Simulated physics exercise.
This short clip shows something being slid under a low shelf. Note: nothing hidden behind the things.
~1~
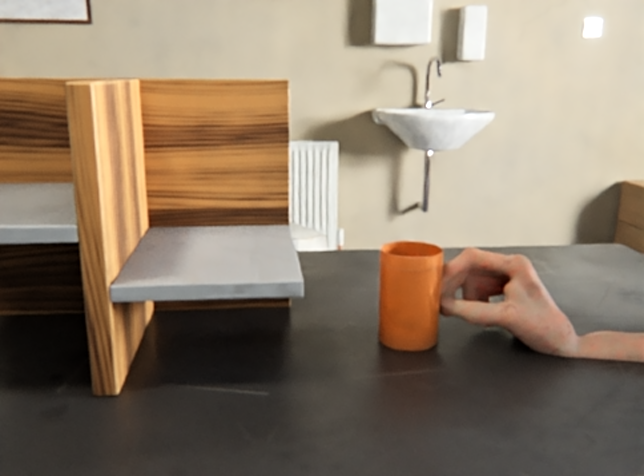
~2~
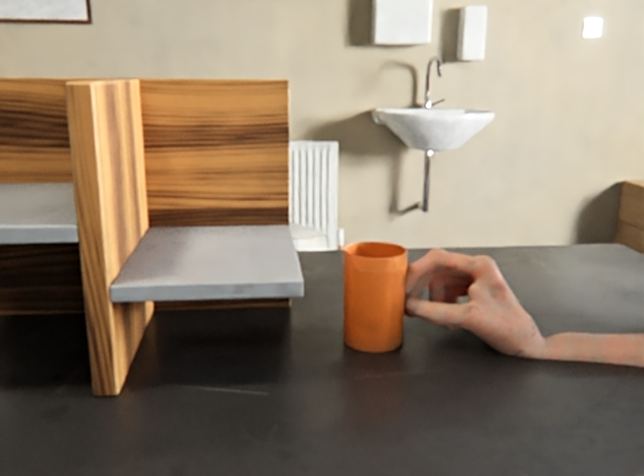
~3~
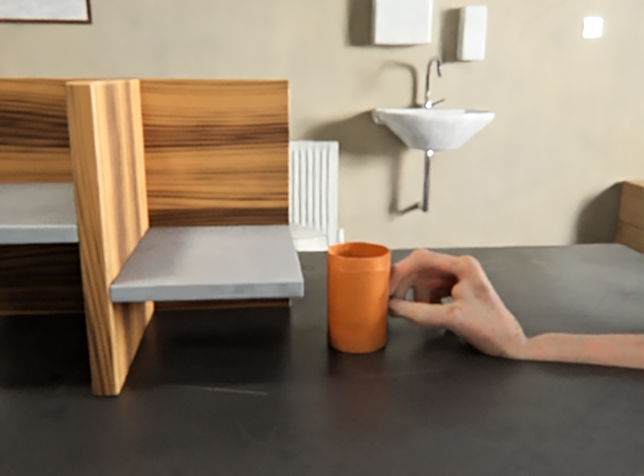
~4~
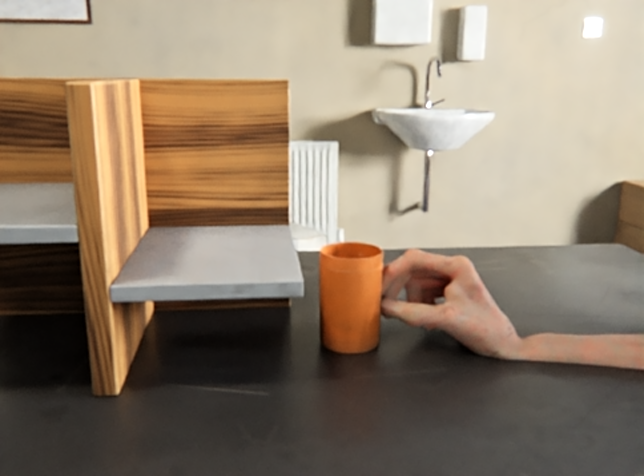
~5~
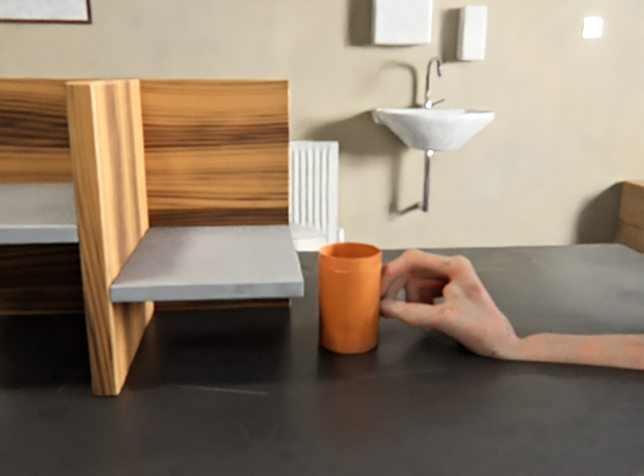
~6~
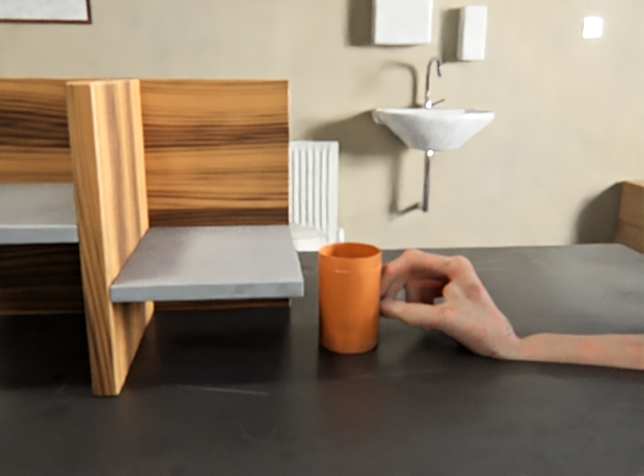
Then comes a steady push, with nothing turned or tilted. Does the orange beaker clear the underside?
The orange beaker won't go under.
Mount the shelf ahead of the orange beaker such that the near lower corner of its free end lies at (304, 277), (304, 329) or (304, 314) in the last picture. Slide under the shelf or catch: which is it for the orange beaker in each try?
Each try in turn: It passes; it won't pass; it won't pass.
Then, 0.22 s after the last picture, orange beaker sliding up to the opening near (334, 298).
At rest, the orange beaker stops at the shelf, near (328, 297).
